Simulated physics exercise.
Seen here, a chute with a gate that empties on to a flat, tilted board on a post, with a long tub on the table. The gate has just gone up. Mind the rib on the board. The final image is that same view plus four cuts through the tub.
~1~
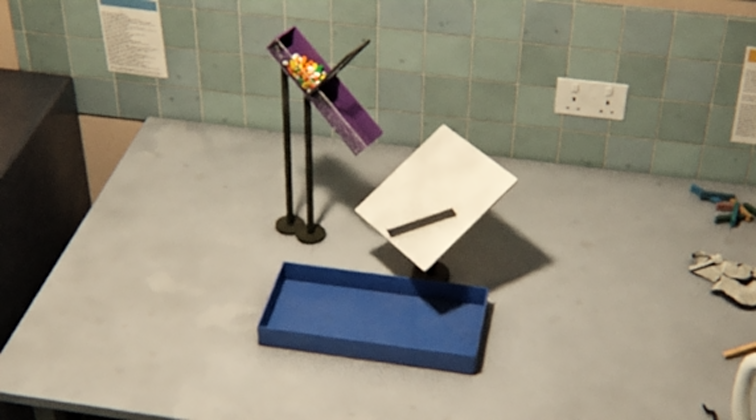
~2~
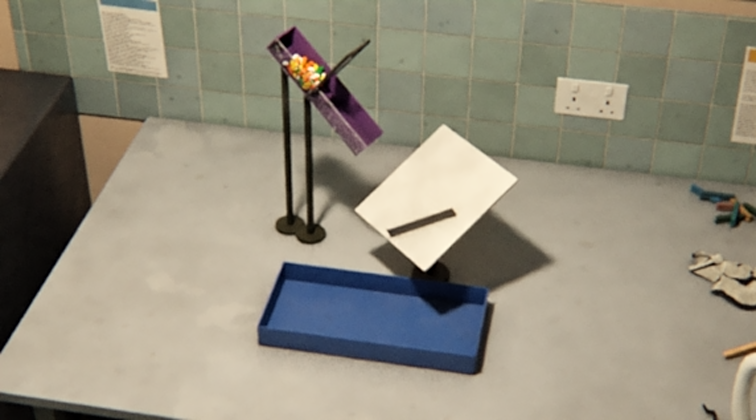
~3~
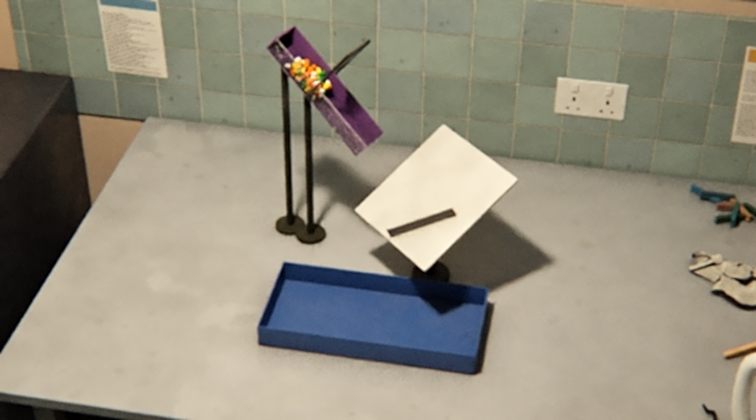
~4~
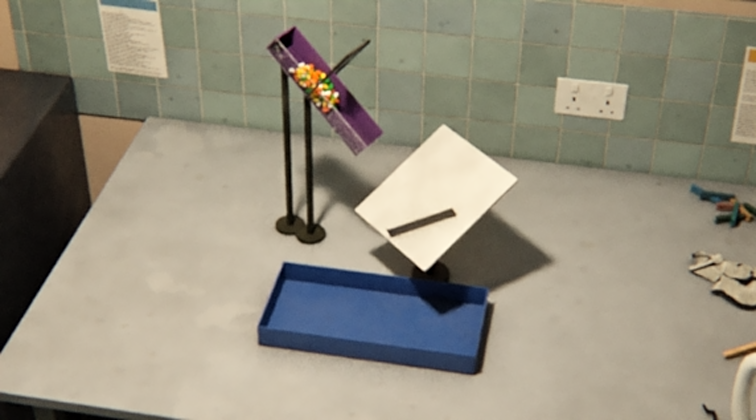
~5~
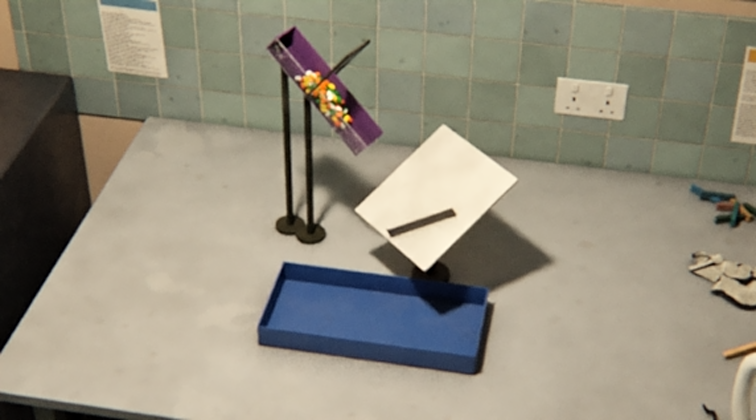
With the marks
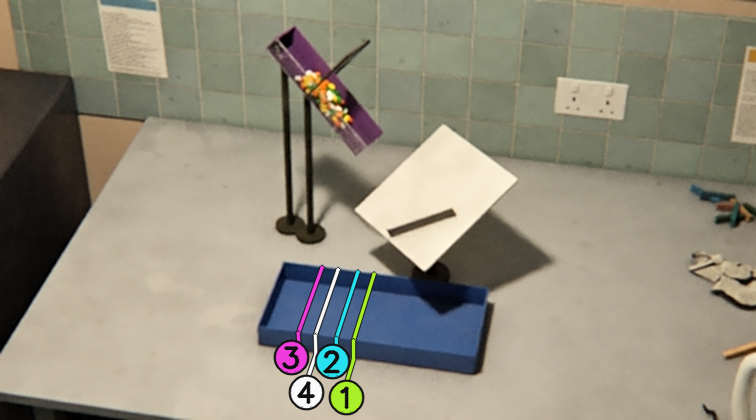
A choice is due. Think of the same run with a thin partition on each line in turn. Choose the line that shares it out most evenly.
Best: 2.
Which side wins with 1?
More lands on the left.
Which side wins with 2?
Right.
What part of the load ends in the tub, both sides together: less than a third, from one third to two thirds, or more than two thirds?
More than two thirds.
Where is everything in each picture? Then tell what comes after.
In the first picture, load behind the gate at (311, 73), jelly beans; lip of the chute at (365, 149), sloping fairly steeply.
In the second picture, middle of the board at (434, 195), tilted fairly steeply; middle of its low edge at (389, 239); of its high edge at (479, 151).
In the third picture, front corners of the tub at (258, 326) and (475, 356), empty; front of the load at (324, 92).
In the fourth picture, middle of the load at (320, 87); its front at (334, 106), about a third of the way to the lip; rib from (452, 208) to (386, 231).
In the fifth picture, middle of the load at (330, 99); its front at (343, 126), about two thirds of the way to the lip.
On the marked copy, line 1 crosses the front rim at (353, 339); line 2 crosses the front rim at (336, 337); line 3 crosses the front rim at (298, 332); line 4 crosses the front rim at (315, 334).
Choosing 1, of what is caught, nearly all on the left of the divider, a small part on the right.
Choosing 2, of what is caught, about a quarter on the left of the divider, about two thirds on the right.
Choosing 3, of what is caught, a stray few on the left of the divider, nearly all on the right.
Choosing 4, of what is caught, a small part on the left of the divider, nearly all on the right.
